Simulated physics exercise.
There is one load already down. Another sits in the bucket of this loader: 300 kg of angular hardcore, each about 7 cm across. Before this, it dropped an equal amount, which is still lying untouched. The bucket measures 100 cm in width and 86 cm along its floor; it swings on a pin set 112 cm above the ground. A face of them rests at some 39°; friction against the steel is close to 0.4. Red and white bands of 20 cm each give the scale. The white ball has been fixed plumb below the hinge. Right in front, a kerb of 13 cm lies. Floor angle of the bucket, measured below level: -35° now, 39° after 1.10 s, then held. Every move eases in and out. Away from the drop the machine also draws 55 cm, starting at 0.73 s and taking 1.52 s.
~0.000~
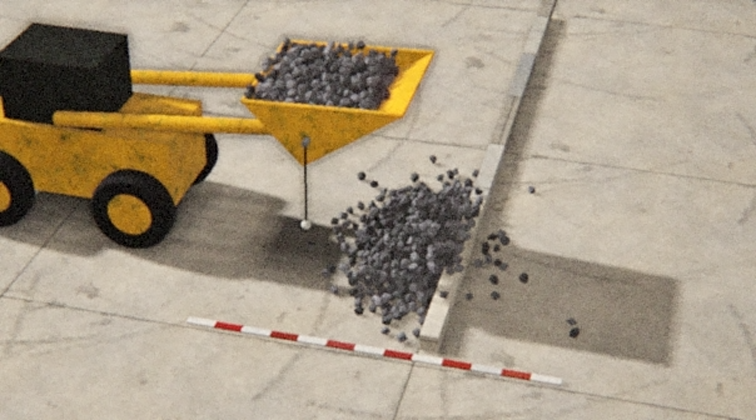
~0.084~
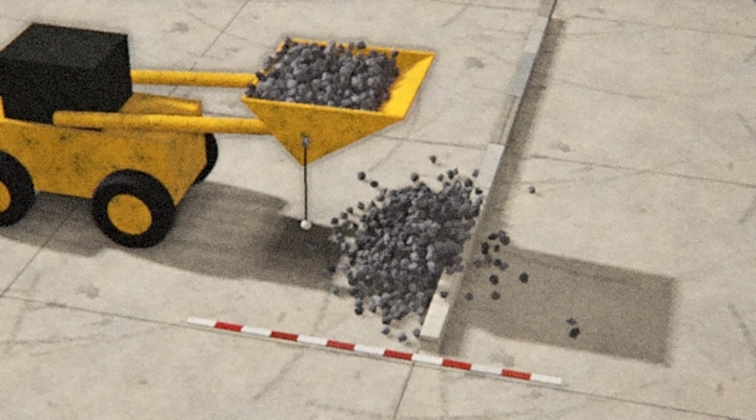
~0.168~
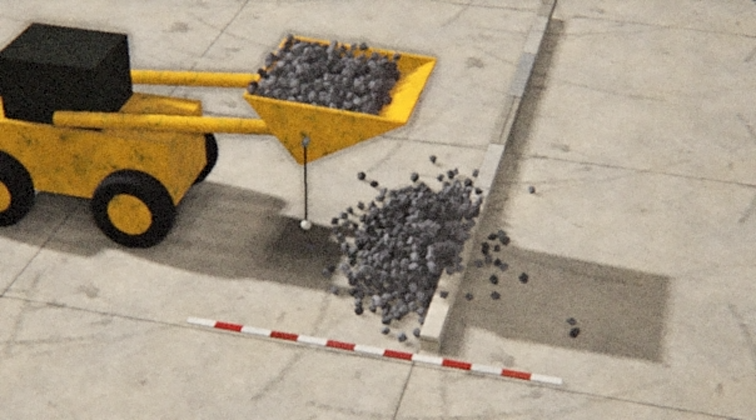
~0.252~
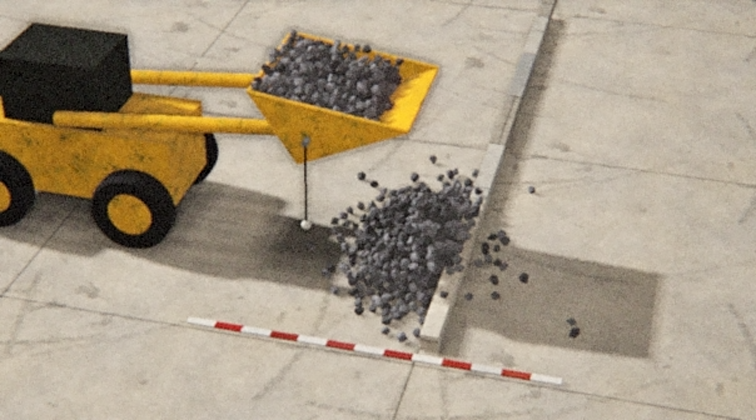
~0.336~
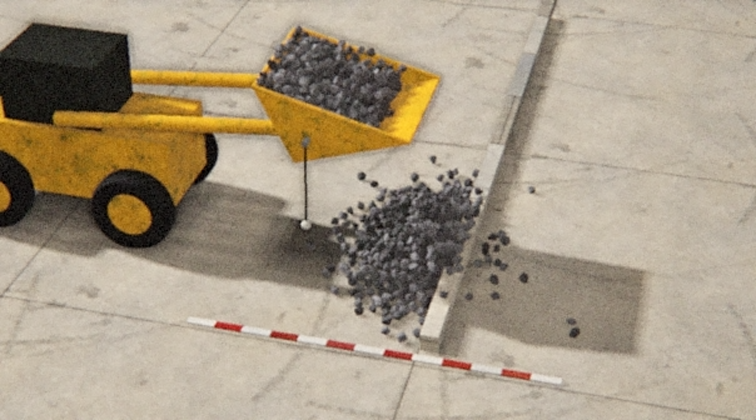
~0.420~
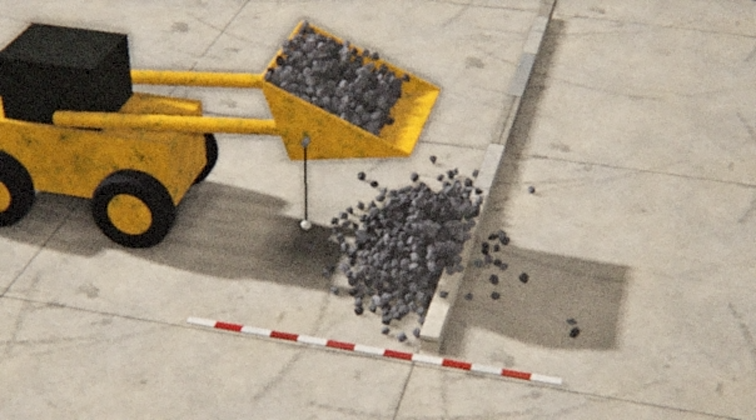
A yellow loader's raised bucket of dark stones tilts forward above a pile by a kerb.
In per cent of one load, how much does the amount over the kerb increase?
About 4 per cent.
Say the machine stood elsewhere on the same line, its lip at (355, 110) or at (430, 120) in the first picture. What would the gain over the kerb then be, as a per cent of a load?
About 0 per cent for the first, 20 per cent for the second.
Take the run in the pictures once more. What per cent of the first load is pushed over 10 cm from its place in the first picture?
Close to 5 in a hundred of them.
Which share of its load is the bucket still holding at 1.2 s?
It still holds about 60 per cent.
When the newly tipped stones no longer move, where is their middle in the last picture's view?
Middle: Approx. (389, 229) px.
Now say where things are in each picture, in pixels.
The first frame shows lip at (403, 116), floor tilted -35°, highest stones at (336, 57). The earlier load is highest near (419, 216), 28 cm above ground level, 97 % on this side of the kerb, 3 % over the kerb.
In the second frame, the bucket is at -34°, its lip at (404, 118); the top of the load is at (320, 56); the stones move at 0.1 m/s on average.
In the third frame, the bucket is at -30°, its lip at (406, 124); the top of the load is at (293, 51); the stones move at 0.2 m/s on average.
The fourth frame shows lip at (408, 132), floor tilted -25°, highest stones at (294, 45); the stones move at 0.3 m/s on average.
In the fifth frame, the bucket is at -18°, its lip at (410, 143); the top of the load is at (296, 42); the stones move at 0.3 m/s on average.
In the sixth frame, the bucket is at -11°, its lip at (410, 156); the top of the load is at (302, 38); the stones move at 0.4 m/s on average.
After 0.8 s the floor is at 27°; in per cent of one load, 100 in the bucket, 97 on this side of the kerb, 3 over the kerb; the foremost stones are at (525, 274).
After 1.2 s the floor is at 39°; in per cent of one load, 58 in the bucket, 140 on this side of the kerb, 3 over the kerb; the foremost stones are at (525, 274).
After 2.7 s the floor is at 39°; in per cent of one load, 0 in the bucket, 193 on this side of the kerb, 7 over the kerb; the foremost stones are at (546, 285).
After 5.2 s the floor is at 39°; in per cent of one load, 0 in the bucket, 193 on this side of the kerb, 7 over the kerb; the foremost stones are at (546, 285). Net gain over the kerb, 4.
